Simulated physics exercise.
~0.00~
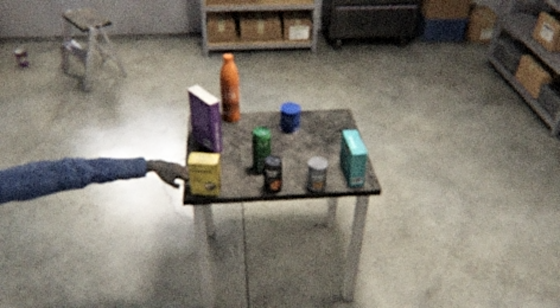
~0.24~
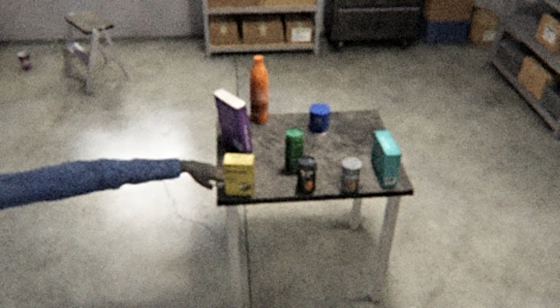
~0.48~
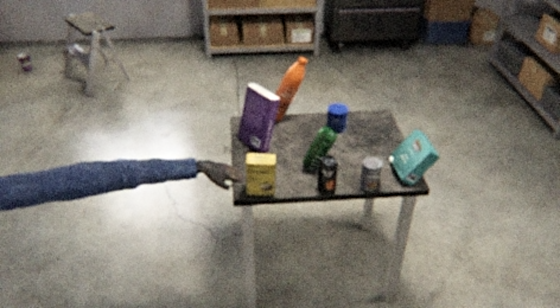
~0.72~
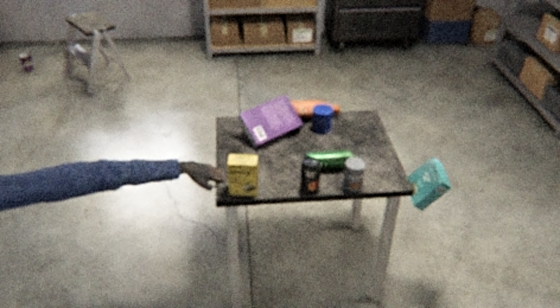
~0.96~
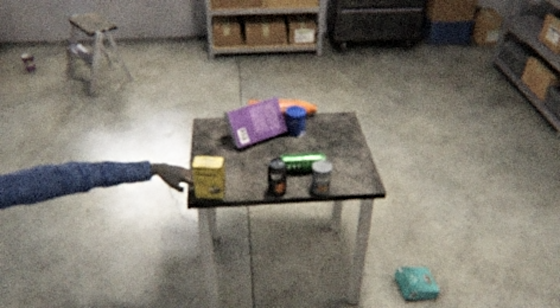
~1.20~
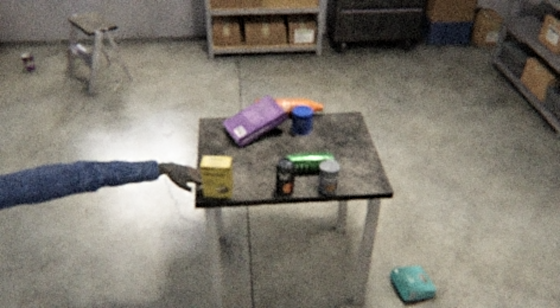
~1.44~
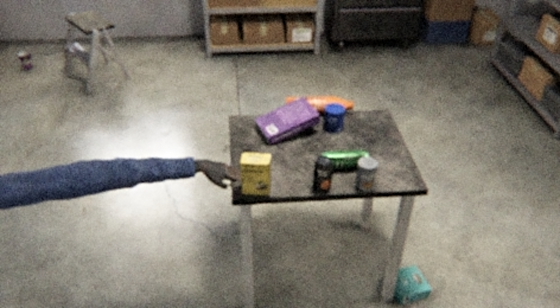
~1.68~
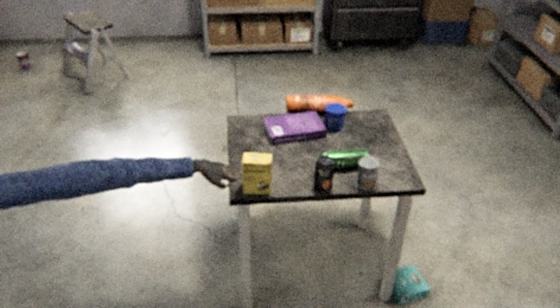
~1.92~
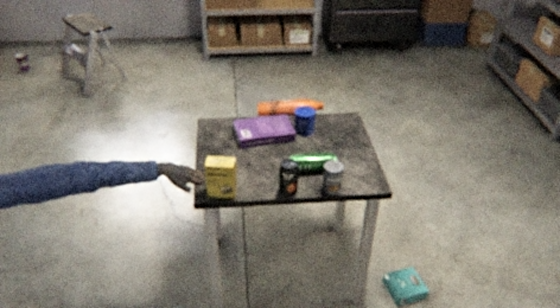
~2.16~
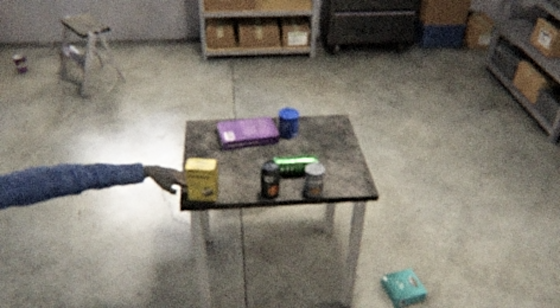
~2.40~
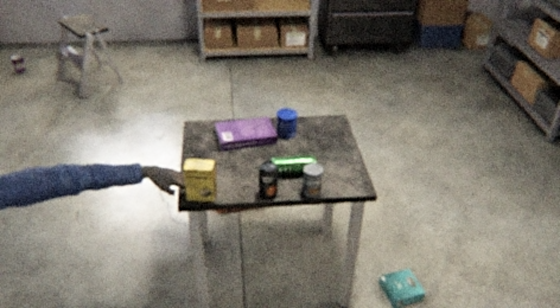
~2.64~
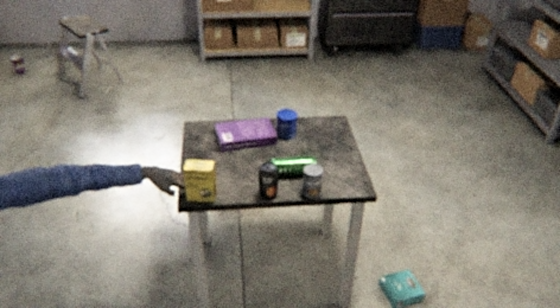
A blue-sleeved arm reaches in from the left, its hand at the edge of a dark-topped table on a concrete floor, seen from slightly above in a storage room with shelves of boxes behind. On the table stand a yellow packet, purple book and orange bottle at left, green, black, blue and grey containers in the middle, and a turquoise packet at right. The table slides right, and the bottle, book and green can topple while the turquoise packet drops off the right side. It then moves left, right and left again, and the book settles flat. The orange bottle disappears from the back edge, leaving the yellow packet and three tins upright.
